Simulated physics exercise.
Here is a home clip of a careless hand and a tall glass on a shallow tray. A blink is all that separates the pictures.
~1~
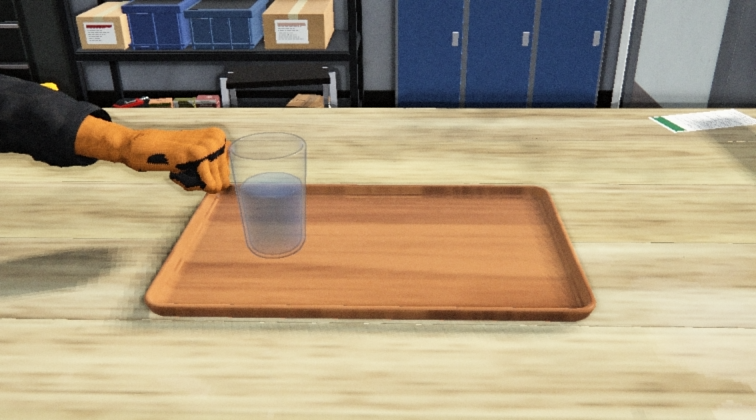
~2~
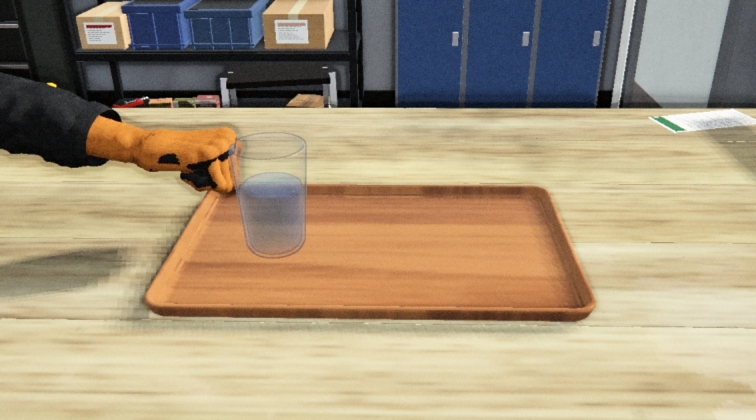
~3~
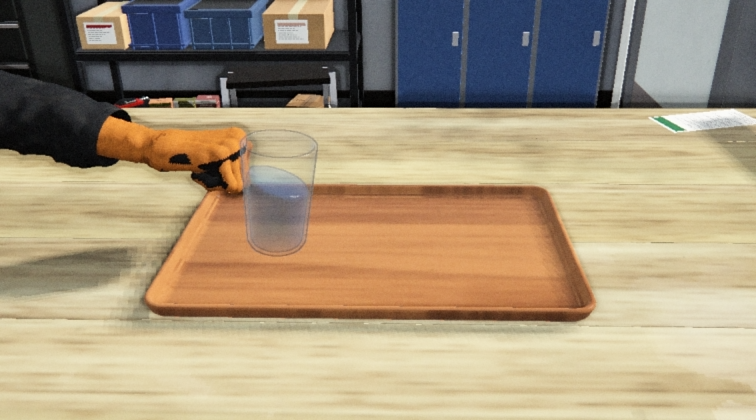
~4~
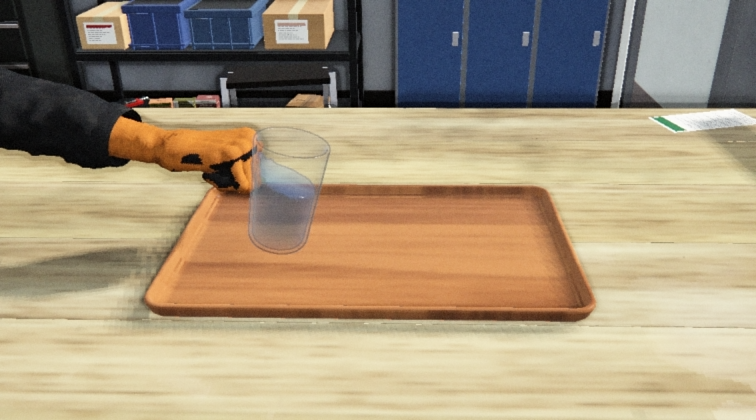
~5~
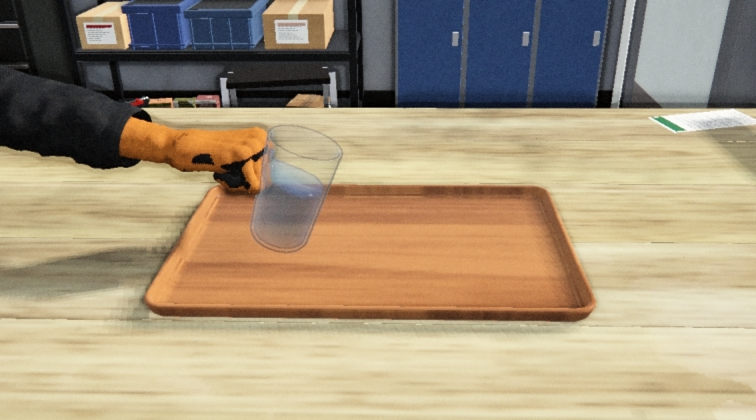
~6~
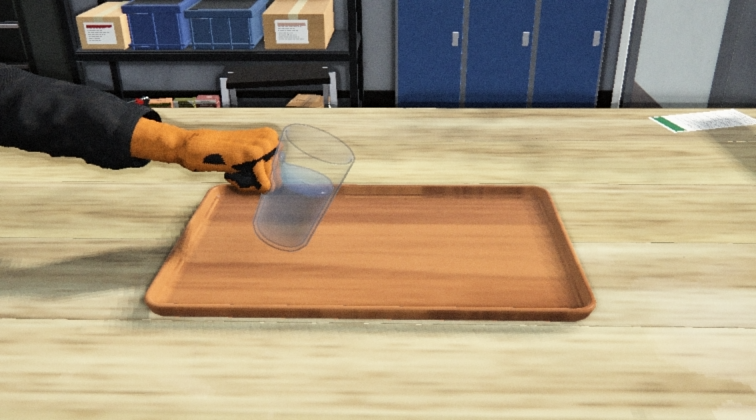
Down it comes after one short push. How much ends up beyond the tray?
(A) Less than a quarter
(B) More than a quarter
More than a quarter.
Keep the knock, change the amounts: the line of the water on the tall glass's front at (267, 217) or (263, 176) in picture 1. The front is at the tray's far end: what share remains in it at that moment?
About 50 per cent, then about 50 per cent.
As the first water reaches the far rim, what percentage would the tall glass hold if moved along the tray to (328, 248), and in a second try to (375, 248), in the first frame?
The first gives 75 %, the second 85 %.
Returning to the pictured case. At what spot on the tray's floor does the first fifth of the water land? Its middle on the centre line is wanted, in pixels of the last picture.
I'd put the spot somewhere close to pixel (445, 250).
A moment on, the tall glass is falling and 100 per cent is in the glass, 0 on the tray and 0 above or beyond its rim.
Next, the tall glass lies on its side and 66 per cent is in the glass, 20 on the tray and 14 above or beyond its rim.
Then the tall glass lies on its side and 34 per cent is in the glass, 53 on the tray and 13 above or beyond its rim.
Later the tall glass lies on its side and 18 per cent is in the glass, 40 on the tray and 41 above or beyond its rim.
Finally, 60 per cent is held by tray and glass, 40 is off the tray.
